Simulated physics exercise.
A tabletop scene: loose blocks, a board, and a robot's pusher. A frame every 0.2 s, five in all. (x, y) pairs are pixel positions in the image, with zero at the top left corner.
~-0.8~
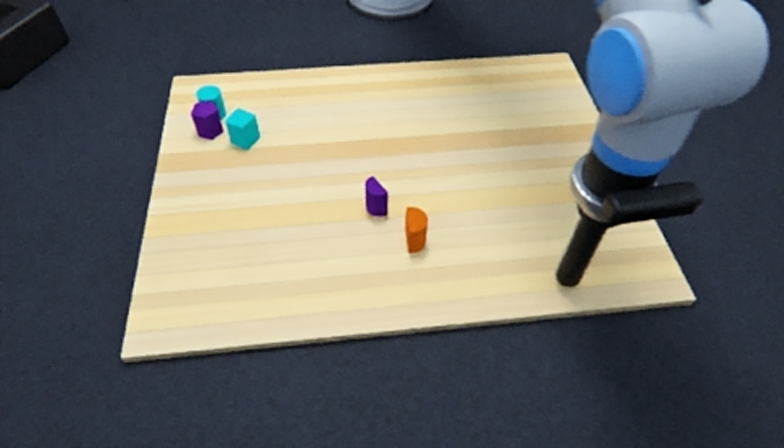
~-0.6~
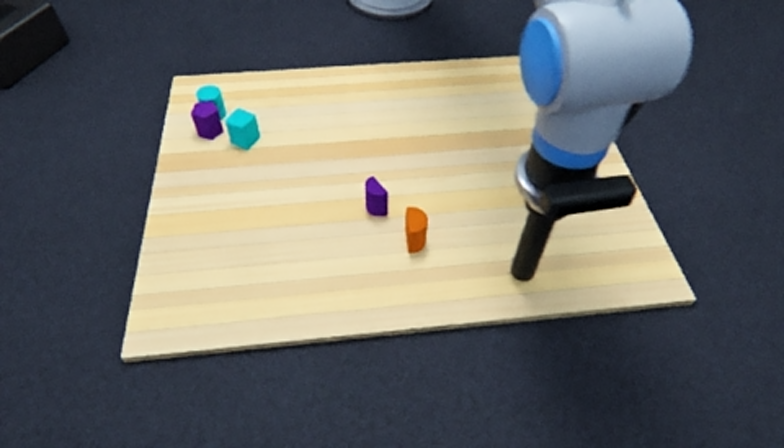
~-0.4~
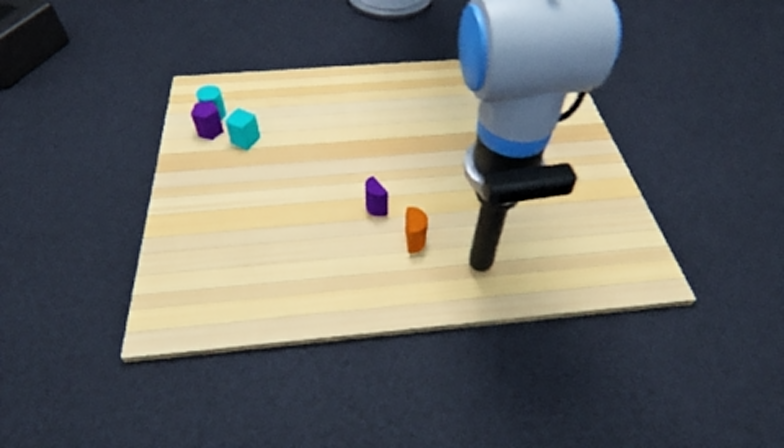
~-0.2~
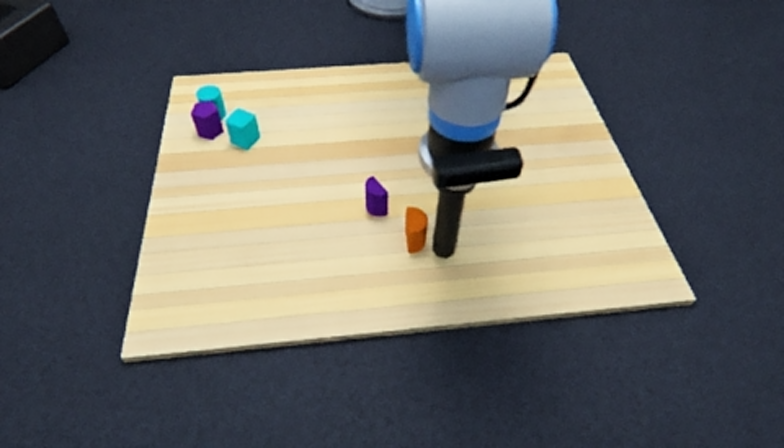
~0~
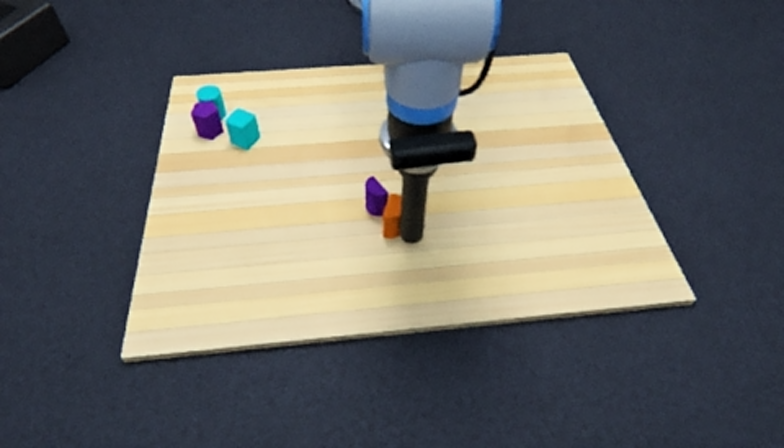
A robot arm moves left across the board and pushes the orange block toward the purple one.
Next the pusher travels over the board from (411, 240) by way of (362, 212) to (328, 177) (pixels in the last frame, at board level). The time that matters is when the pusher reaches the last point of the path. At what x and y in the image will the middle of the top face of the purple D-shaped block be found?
Roughly at (368, 152).
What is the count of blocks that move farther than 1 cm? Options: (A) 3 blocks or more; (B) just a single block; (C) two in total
I'll go with C - two in total.
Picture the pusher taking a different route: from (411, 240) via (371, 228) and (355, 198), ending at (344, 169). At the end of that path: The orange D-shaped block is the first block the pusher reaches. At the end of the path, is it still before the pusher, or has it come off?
Expect to find it next to or behind the pusher.
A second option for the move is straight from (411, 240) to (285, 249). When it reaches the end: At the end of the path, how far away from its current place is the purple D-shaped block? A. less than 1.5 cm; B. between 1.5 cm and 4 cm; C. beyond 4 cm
My answer is option A.
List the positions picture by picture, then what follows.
In the first picture, tip of the pusher at (567, 278), middles of tops, purple D-shaped block at (375, 186), orange D-shaped block at (417, 219).
In the second picture, pusher at (522, 272), nothing pushed.
In the third picture, pusher at (481, 262), nothing pushed.
In the fourth picture, pusher at (444, 249), nothing pushed.
In the fifth picture, pusher at (411, 235), purple D-shaped block at (375, 186), orange D-shaped block at (395, 206).
On the path given first. One third of the way, pusher at (377, 216); purple D-shaped block at (365, 169), turned 35° anticlockwise; orange D-shaped block at (374, 183), turned 80° clockwise.
Two thirds of the way, pusher at (348, 195); purple D-shaped block at (367, 153); orange D-shaped block at (355, 162).
At the end, pusher at (328, 171); purple D-shaped block at (368, 152), turned 15° clockwise; orange D-shaped block at (351, 152), turned 170° clockwise.
